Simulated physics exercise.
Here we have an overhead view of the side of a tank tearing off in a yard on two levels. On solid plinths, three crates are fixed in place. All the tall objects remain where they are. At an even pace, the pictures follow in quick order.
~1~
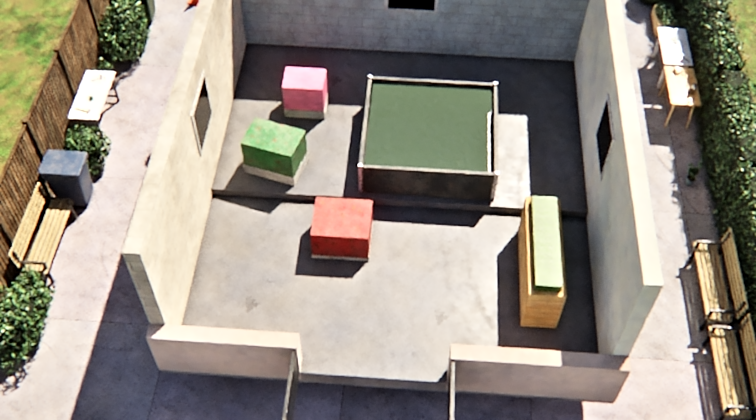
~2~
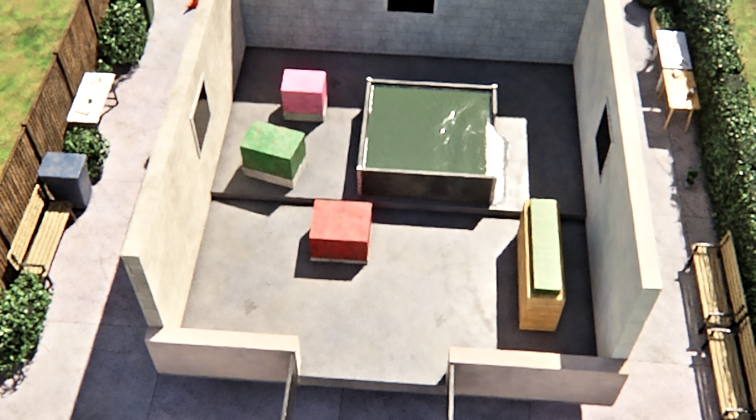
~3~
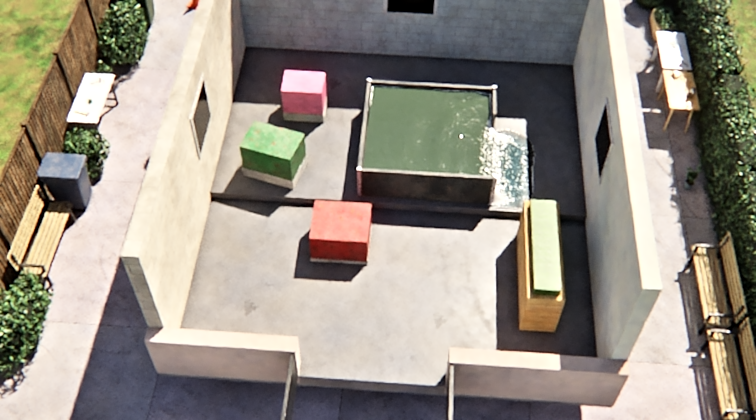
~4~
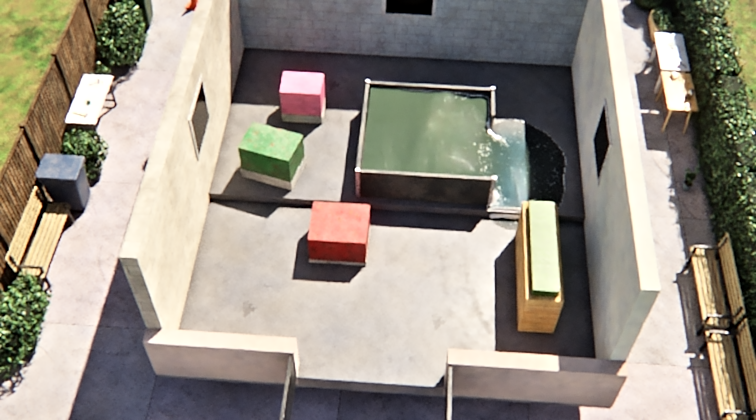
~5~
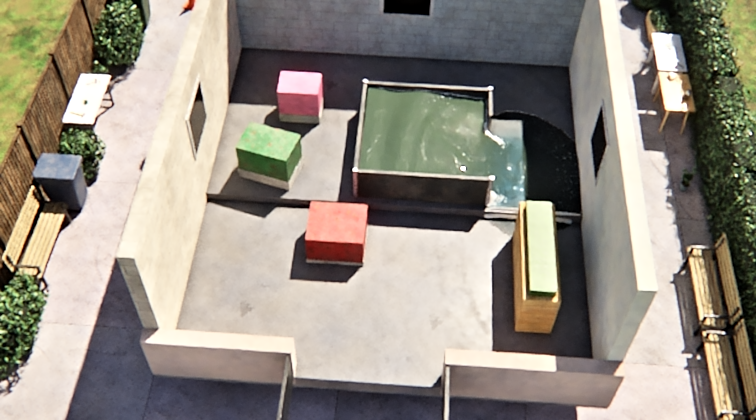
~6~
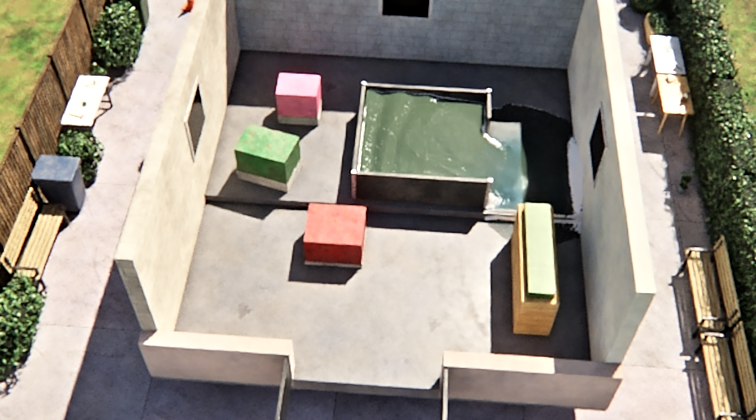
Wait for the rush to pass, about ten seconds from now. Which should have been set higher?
The red crate has water on it afterwards; the green crate has no water on it afterwards; the pink crate has no water on it afterwards.
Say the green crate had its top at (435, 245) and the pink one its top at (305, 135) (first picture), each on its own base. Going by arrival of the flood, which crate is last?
Last: The crate marked pink.
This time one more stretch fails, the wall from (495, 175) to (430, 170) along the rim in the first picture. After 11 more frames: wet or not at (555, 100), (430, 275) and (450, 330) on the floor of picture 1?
In sequence: Untouched, inundated, inundated.
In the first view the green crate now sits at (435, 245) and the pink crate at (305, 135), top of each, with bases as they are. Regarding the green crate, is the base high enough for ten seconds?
As for the green crate, it keeps clear.
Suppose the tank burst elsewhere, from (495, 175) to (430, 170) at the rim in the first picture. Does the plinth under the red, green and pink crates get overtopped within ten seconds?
As it turns out, the red crate stays unwetted, the green crate stays unwetted, and the pink crate stays unwetted.
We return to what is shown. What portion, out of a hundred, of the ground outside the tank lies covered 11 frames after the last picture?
I'd say close to 20 per cent.
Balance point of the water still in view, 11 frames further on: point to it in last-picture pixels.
I'd say around (480, 174).
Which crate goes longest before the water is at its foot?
I'd pick the green-painted one.
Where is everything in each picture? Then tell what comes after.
In the first frame, still water in the open tank at (430, 127).
In the second frame, water pours out at (490, 162) and has run to a hidden place.
In the third frame, water pours out at (490, 163) and has run to (523, 140).
In the fourth frame, the front is at (559, 155), out from the gap at (489, 165).
In the fifth frame, water pours out at (486, 165) and has run to (576, 150).
In the sixth frame, water pours out at (485, 167) and has run to (572, 128).
A moment on, water covers 15 % of the floor; the red crate not reached, the green crate not reached, the pink crate not reached.
Next, water covers 20 % of the floor; the red crate not reached, the green crate not reached, the pink crate not reached.
Then, water covers 40 % of the floor; the red crate not reached, the green crate not reached, the pink crate not reached.
Later, water covers 85 % of the floor; the red crate water round its plinth, the green crate water round its plinth, the pink crate water round its plinth.
In the end, water covers 95 % of the floor; the red crate was topped, the green crate stayed above the water, the pink crate stayed above the water.
